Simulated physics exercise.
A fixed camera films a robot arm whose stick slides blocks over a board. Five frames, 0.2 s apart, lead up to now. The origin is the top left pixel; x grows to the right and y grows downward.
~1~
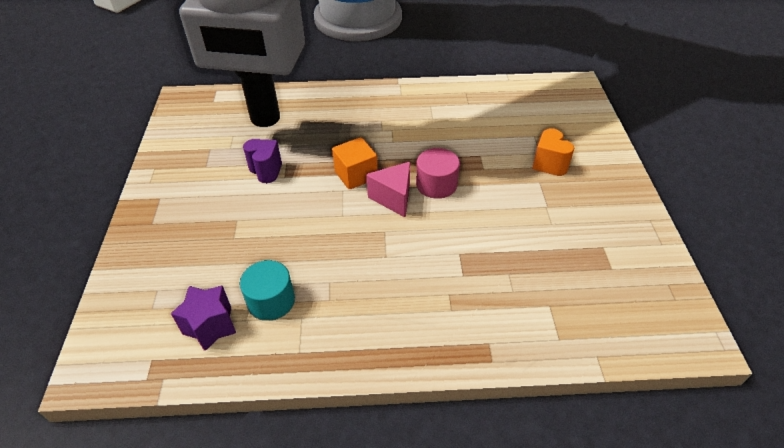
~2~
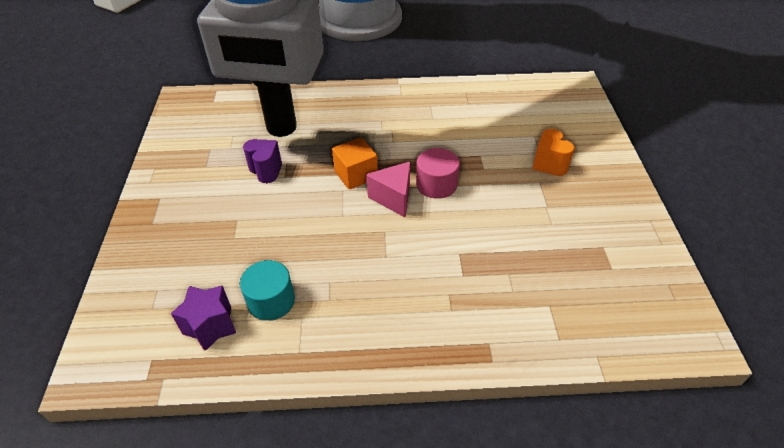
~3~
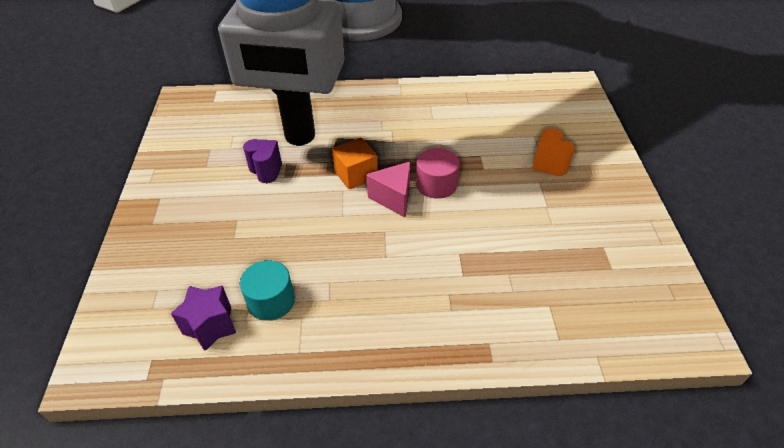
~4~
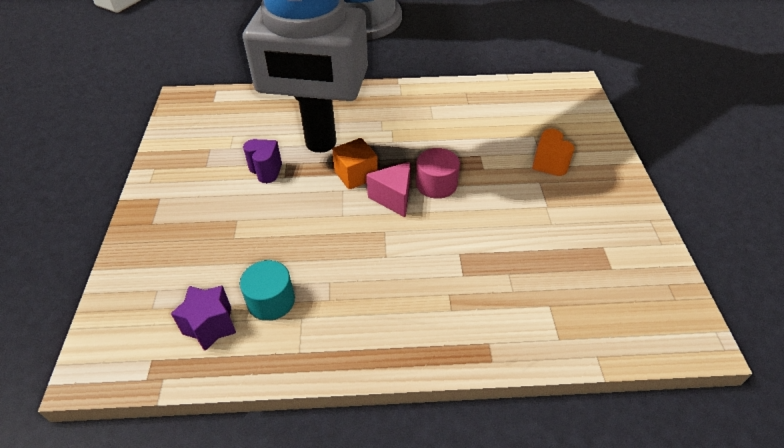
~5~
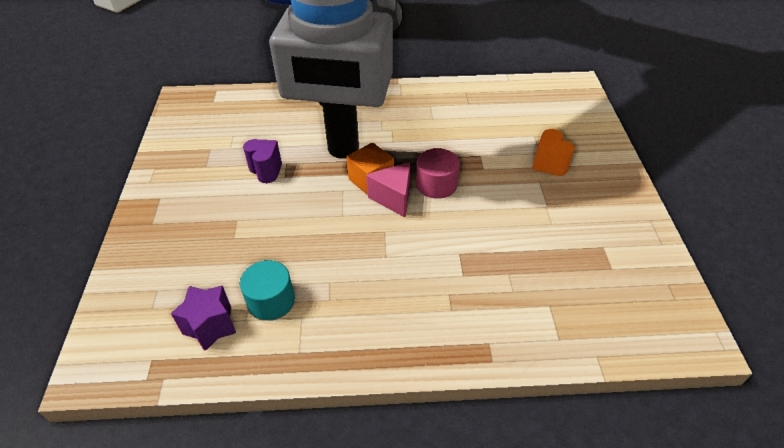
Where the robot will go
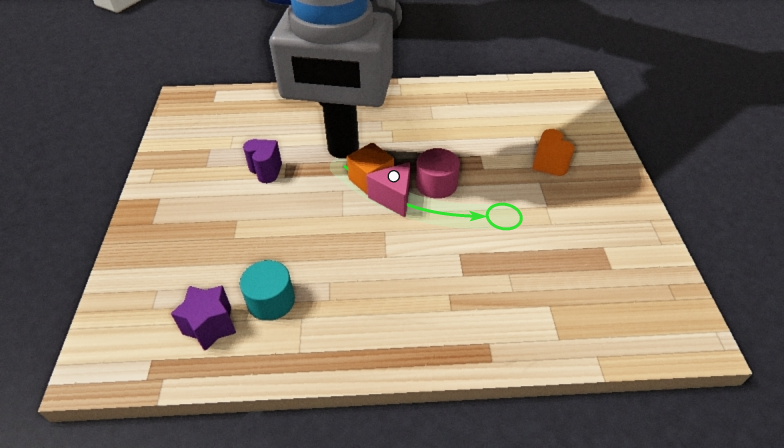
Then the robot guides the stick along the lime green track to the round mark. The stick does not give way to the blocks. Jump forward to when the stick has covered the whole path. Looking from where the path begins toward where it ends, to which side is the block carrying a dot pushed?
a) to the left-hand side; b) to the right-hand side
Option b.
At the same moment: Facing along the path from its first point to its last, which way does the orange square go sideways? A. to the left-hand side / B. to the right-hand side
B
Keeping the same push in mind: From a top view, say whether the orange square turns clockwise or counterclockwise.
Viewed from above: Clockwise.
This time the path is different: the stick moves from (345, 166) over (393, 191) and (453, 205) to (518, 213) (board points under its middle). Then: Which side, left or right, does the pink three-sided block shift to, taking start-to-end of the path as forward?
It will end up to the right.
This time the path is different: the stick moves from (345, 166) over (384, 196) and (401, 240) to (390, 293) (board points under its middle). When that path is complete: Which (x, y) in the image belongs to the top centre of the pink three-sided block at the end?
So, by the moment the path ends, you'll find the top centre of the pink three-sided block at (474, 215).
Drawn move, from (345, 166) via (385, 195) and (441, 213), ending at (504, 216); the dot is on the pink three-sided block.
The first path, step by step. One third of the way, stick at (385, 179); orange square at (416, 185); pink three-sided block at (441, 202), turned 30° anticlockwise.
Two thirds of the way, stick at (445, 197); orange square at (477, 207); pink three-sided block at (499, 229), turned 15° anticlockwise.
At the end, stick at (508, 200); orange square at (526, 220), turned 40° clockwise; pink three-sided block at (530, 247), turned 20° clockwise; pink disc still.
